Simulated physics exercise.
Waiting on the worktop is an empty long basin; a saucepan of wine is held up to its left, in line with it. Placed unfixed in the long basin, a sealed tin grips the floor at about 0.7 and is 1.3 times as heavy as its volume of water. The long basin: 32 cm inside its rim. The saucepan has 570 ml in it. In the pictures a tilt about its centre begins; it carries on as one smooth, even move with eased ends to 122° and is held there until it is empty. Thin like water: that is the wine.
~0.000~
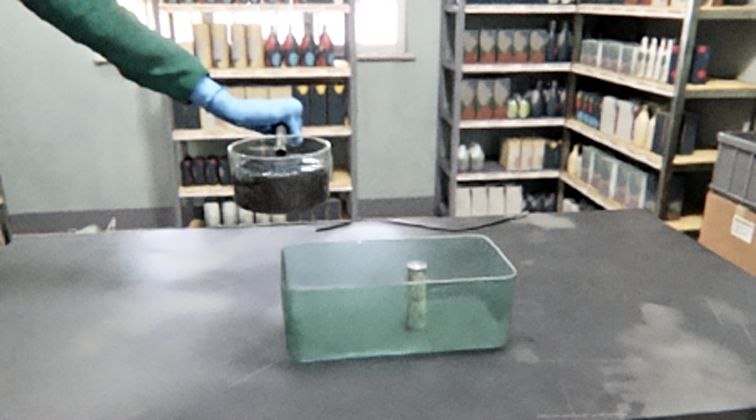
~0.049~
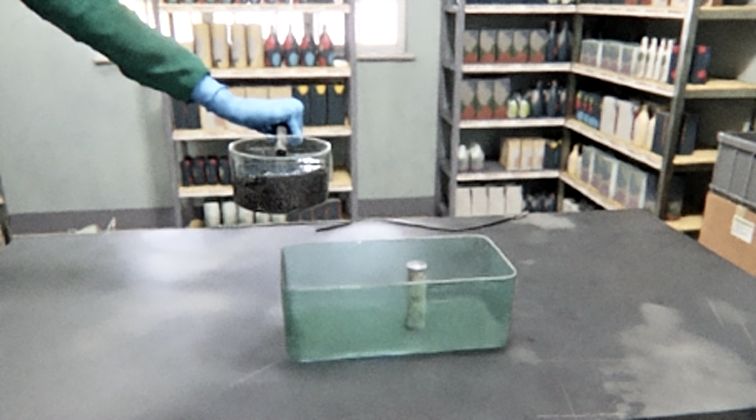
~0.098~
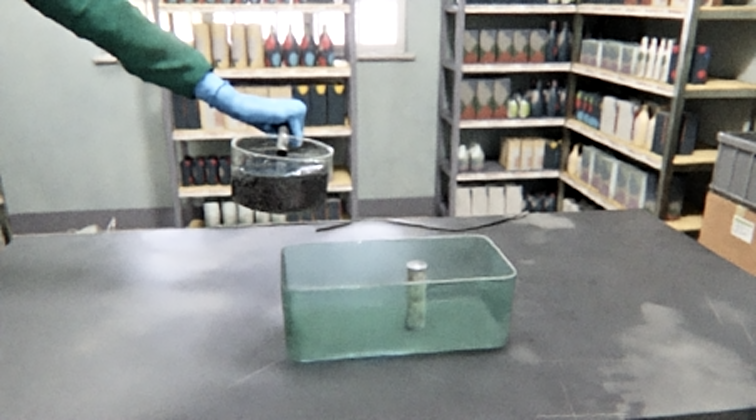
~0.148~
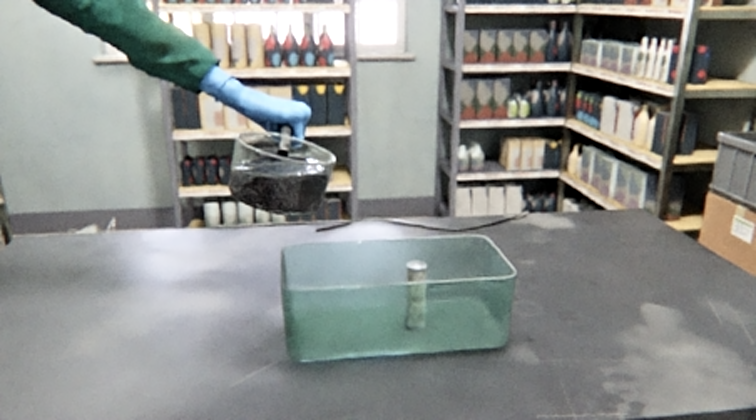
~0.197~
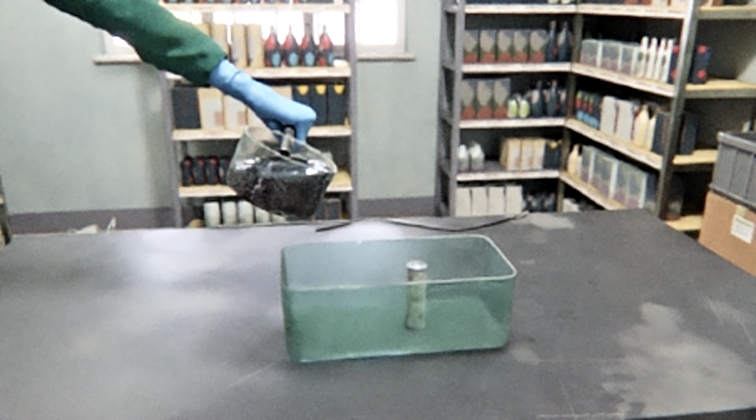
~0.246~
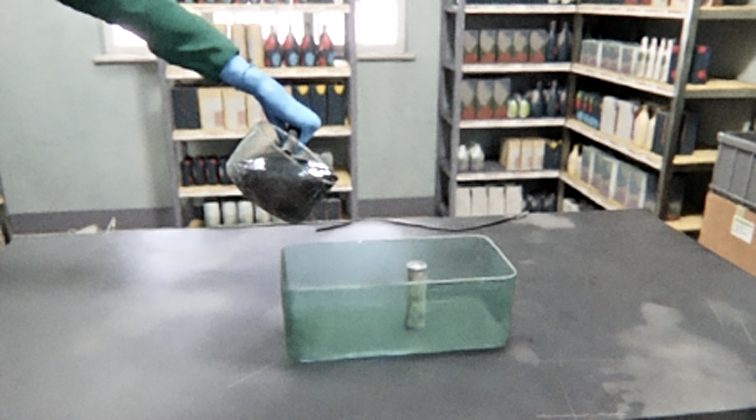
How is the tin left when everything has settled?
It stays on its base.
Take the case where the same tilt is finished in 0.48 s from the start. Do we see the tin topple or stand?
So the tin will hold steady.
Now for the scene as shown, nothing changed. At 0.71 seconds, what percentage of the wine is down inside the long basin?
It works out near 94 per cent.
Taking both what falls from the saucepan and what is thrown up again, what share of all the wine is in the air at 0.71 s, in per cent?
In-air share: About 5 %.
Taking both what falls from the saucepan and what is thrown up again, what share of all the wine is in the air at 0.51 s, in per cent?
It comes to about 42 percent.
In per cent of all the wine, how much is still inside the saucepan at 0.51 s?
20 %.
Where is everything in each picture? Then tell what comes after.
In the first picture, it leans 0°; its right rim is at (329, 146); the wine meets the walls at (234, 168) and (327, 165); the long basin's rim runs from (282, 267) to (501, 255); the tin's top is at (417, 268).
In the second picture, it leans 2°; its right rim is at (329, 148); the wine meets the walls at (234, 167) and (327, 165).
In the third picture, it leans 7°; its right rim is at (331, 152); the wine meets the walls at (234, 168) and (328, 166).
In the fourth picture, it leans 15°; its right rim is at (334, 160); the wine meets the walls at (234, 168) and (329, 167).
In the fifth picture, it leans 26°; its right rim is at (335, 170); the wine meets the walls at (232, 166) and (331, 168).
In the sixth picture, it leans 39°; its right rim is at (335, 181); the wine meets the walls at (231, 163) and (330, 171); 1 per cent is over the edge.
After 0.51 s the tilt is 111° and 20 per cent is still to pour; the tin stands where it began.
After 0.71 s the tilt is 122° and 1 per cent is still to pour; the tin stands where it began.
After 0.92 s the tilt is 122° and 0 per cent is still to pour; the tin stands where it began.
After 1.14 s the tilt is 122° and 0 per cent is still to pour; the tin stands where it began.
In the end the tin stands where it began.
